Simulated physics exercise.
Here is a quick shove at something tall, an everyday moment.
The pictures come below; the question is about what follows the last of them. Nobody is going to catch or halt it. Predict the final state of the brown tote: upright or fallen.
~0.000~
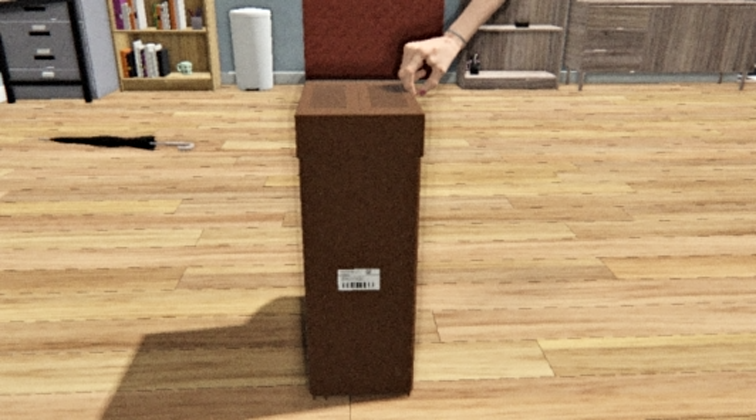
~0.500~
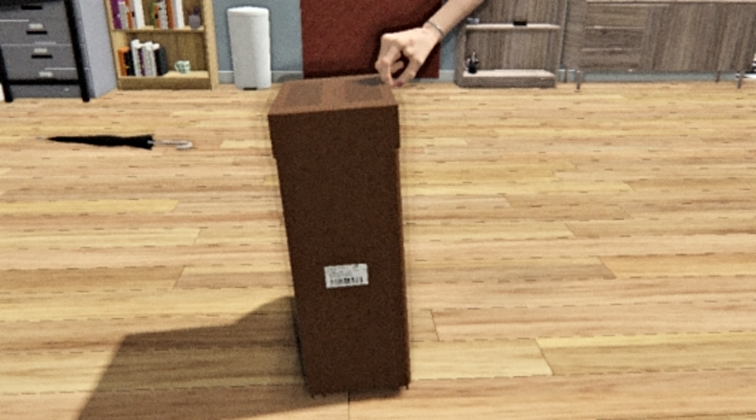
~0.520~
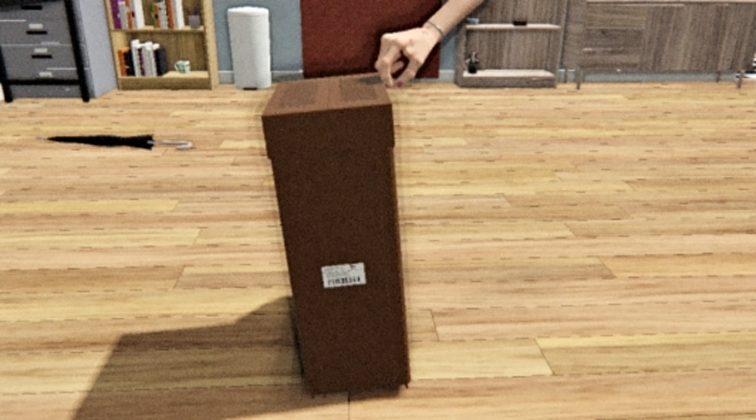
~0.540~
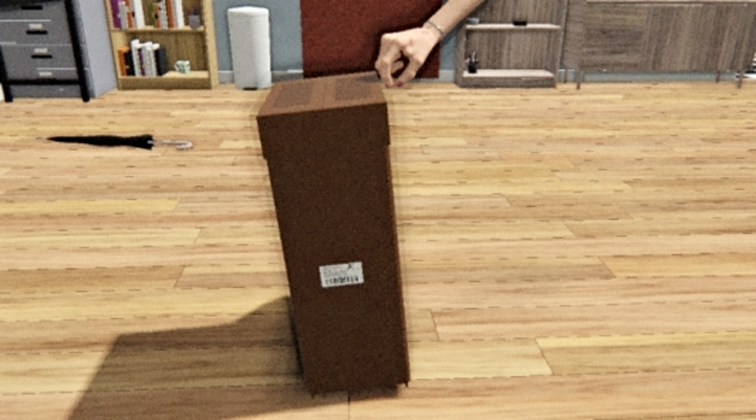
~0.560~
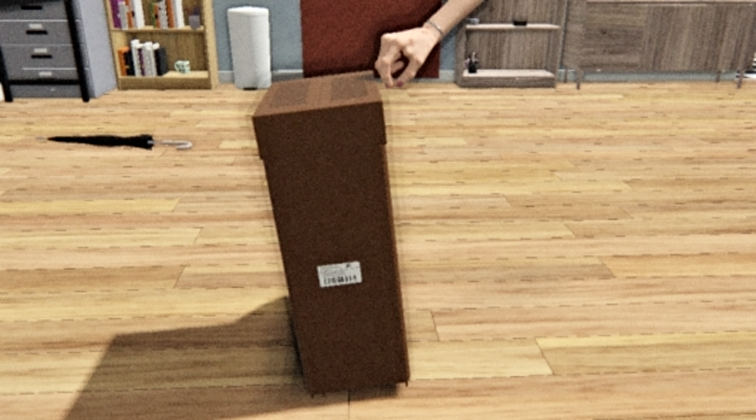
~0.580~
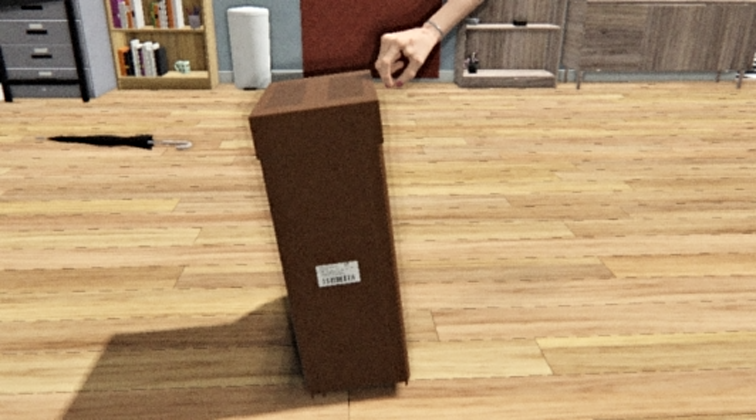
Upright.
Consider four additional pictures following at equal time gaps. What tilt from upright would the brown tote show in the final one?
Angle from vertical in that frame: 8°.
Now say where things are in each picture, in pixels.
In the first picture, brown tote (359, 235) upright.
In the second picture, brown tote (347, 231) 4° off upright.
In the third picture, brown tote (344, 231) 5° off upright.
In the fourth picture, brown tote (342, 231) 6° off upright.
In the fifth picture, brown tote (340, 230) 7° off upright.
In the sixth picture, brown tote (339, 230) 7° off upright.
After 0.88 s, brown tote upright near (353, 233).
After 1.20 s, brown tote upright near (361, 233).
In the end (2.3 s), the brown tote settles on its feet, near (357, 234).
